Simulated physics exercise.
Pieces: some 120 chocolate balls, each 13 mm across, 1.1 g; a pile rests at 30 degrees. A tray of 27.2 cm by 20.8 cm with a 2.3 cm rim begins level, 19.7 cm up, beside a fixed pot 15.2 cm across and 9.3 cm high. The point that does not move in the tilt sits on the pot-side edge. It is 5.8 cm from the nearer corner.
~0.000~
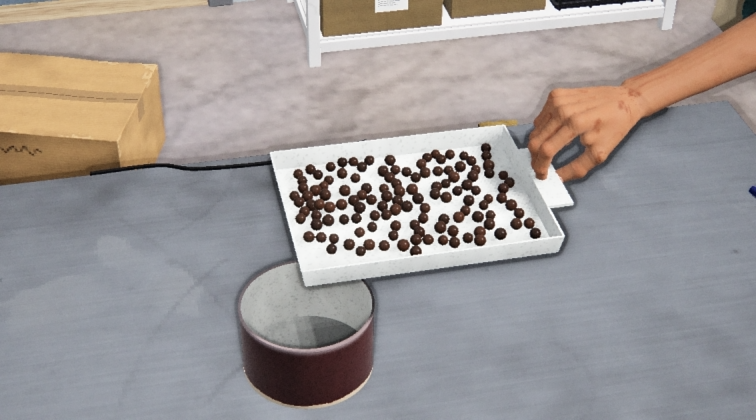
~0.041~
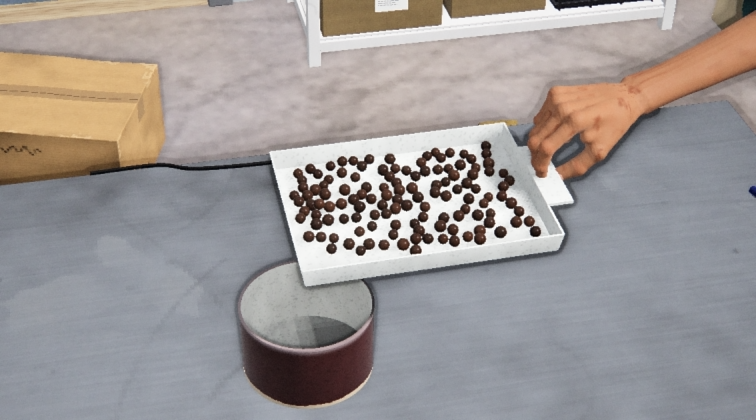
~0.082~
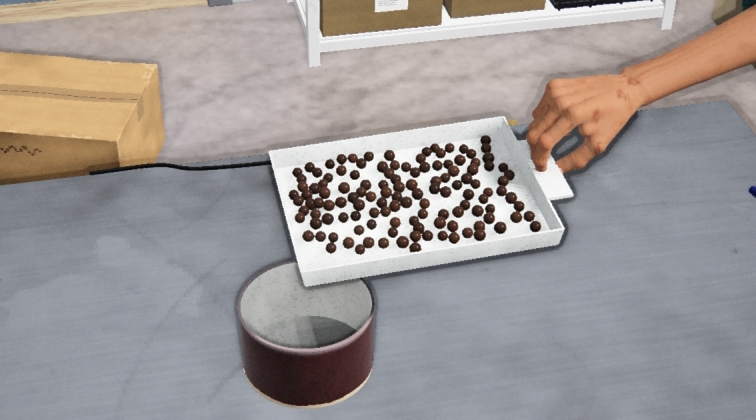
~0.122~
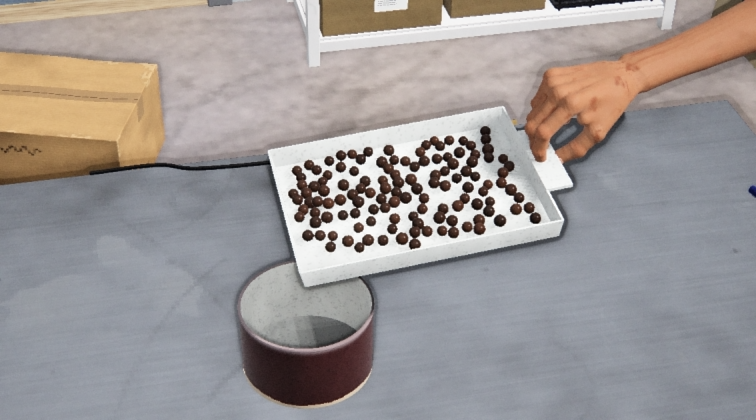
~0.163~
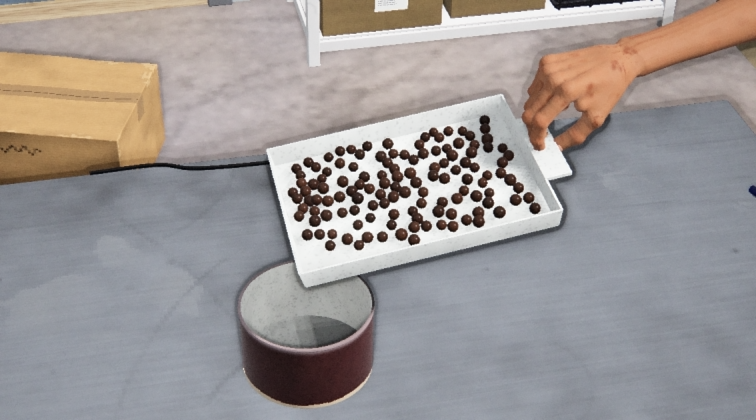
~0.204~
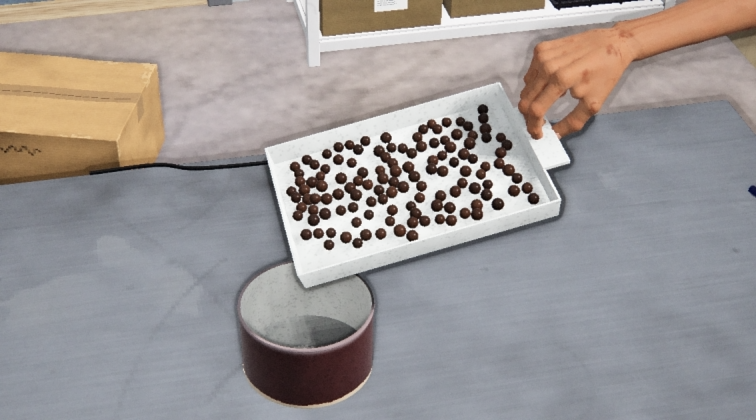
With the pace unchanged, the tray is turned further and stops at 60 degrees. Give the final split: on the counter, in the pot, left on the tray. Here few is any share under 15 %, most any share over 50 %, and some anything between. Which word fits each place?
Counter: Few; pot: Few; tray: Most.
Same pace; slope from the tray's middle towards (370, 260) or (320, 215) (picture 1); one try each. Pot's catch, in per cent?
Roughly 0 % for the first direction, roughly 0 % for the second.
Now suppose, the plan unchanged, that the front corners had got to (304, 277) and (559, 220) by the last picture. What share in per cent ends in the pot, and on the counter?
That works out as pot 0 and counter 5.
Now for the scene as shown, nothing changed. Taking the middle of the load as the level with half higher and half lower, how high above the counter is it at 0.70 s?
Some 24 cm above the counter.
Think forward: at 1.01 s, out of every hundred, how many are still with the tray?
Roughly 95 percent of the load, I'd say.
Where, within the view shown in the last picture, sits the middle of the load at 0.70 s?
Approximately (310, 194) in the last picture.
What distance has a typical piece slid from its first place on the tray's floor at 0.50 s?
It has moved some 6 cm from its start.
After 0.50 s, tilt 36 degrees; the tray holds 100 %, the pot 0 %.
Then, at 0.70 s, tilt 52 degrees; the tray holds 100 %, the pot 0 %.
Then, at 1.01 s, tilt 60 degrees; the tray holds 95 %, the pot 0 %.
In the end, at 1.8 s, counter 5 %, pot 0 %, tray 95 %.
